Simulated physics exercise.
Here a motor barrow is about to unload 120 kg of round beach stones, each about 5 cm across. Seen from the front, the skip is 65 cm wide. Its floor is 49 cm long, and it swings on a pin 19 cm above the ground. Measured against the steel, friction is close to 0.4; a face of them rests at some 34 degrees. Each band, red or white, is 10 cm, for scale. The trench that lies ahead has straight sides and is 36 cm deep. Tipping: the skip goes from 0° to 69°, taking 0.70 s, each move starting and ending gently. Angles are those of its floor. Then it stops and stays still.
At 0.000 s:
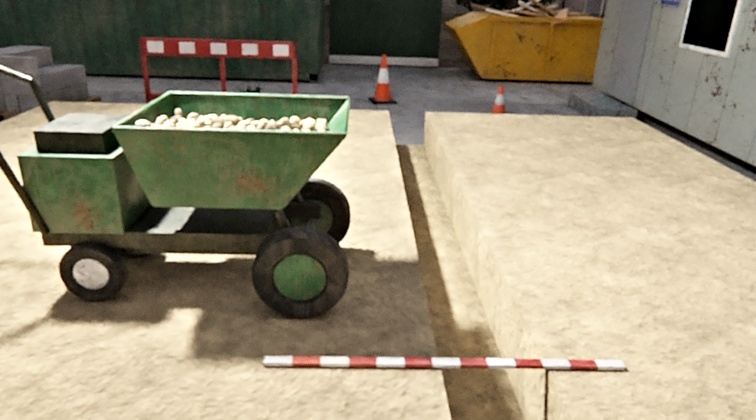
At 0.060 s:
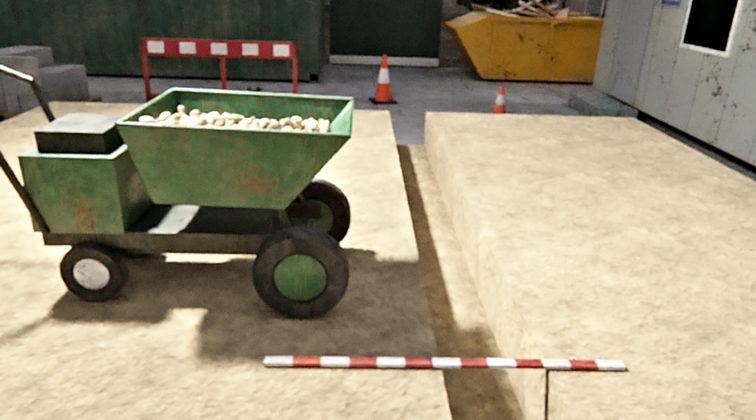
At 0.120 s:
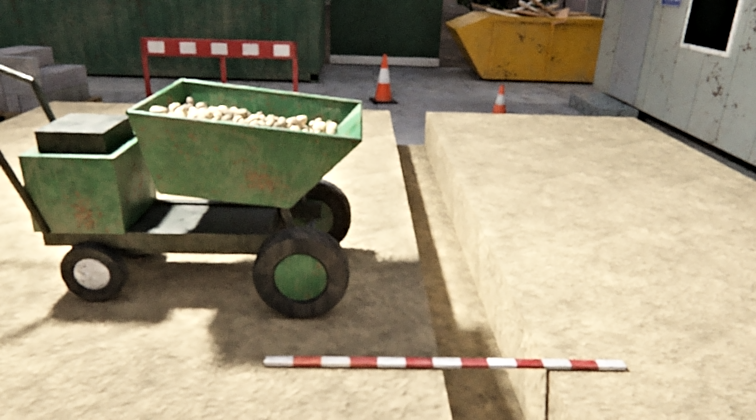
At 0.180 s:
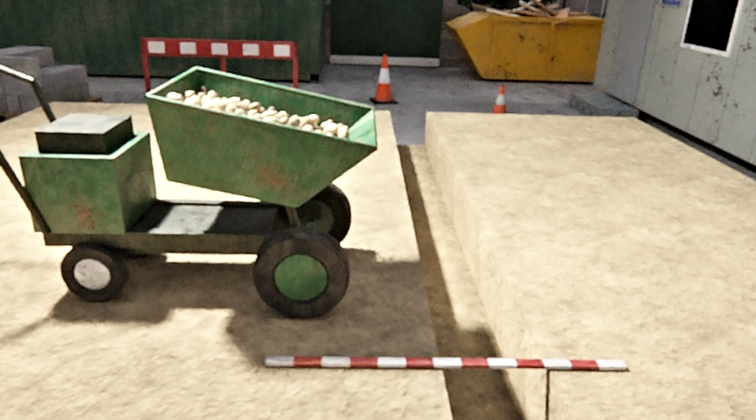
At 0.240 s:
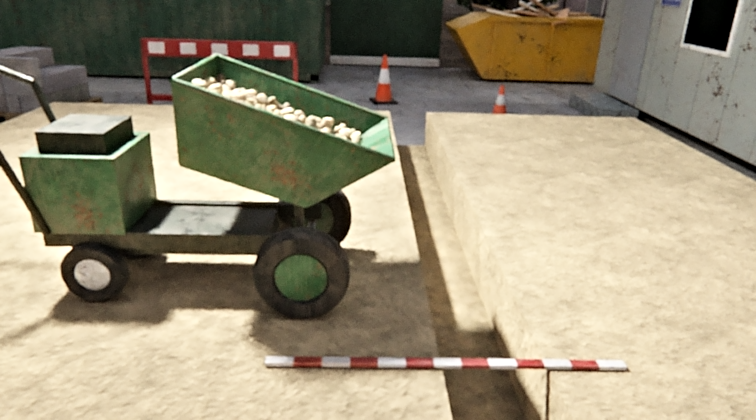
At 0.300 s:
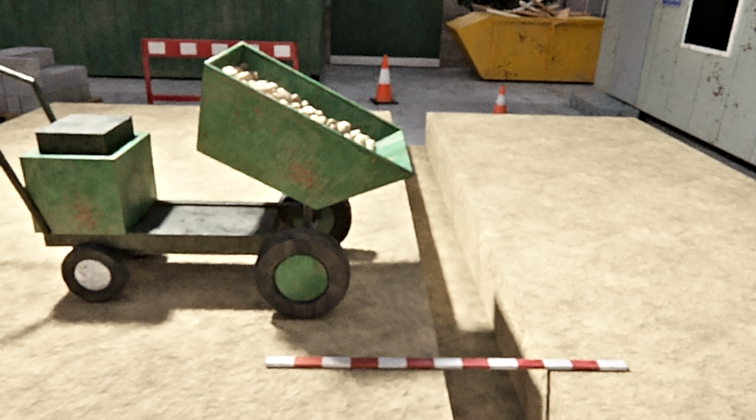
In the video, a green motor barrow loaded with pale rounded stones stands on sandy ground beside a narrow trench, and its skip tilts steadily, the rear rising while the front lip swings right and the stones stay inside.
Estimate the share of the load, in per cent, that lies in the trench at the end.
I would say 65 per cent of the load lies in the trench at the end.
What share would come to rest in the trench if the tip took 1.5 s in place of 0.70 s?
Estimate: About 85 %.
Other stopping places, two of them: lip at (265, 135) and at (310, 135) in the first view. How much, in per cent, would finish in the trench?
Estimates: 85 % then 90 %.
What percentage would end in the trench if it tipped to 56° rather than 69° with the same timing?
Some 50 in a hundred, I'd say.
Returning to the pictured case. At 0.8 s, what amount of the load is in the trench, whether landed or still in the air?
I'd say near 25 per cent at that time.
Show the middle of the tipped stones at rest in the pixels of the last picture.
I'd point to around (489, 330).
After 0.5 s the floor is at 58°; 100 % in the skip; the foremost stones are at (428, 213).
After 0.8 s the floor is at 69°; 72 % in the skip, 26 % in the trench, 2 % past the trench; the foremost stones are at (531, 290).
After 1.1 s the floor is at 69°; 21 % in the skip, 44 % in the trench, 35 % past the trench; the foremost stones are at (694, 287).
After 3.1 s the floor is at 69°; 0 % in the skip, 65 % in the trench, 35 % past the trench; the foremost stones are past the picture's edge.
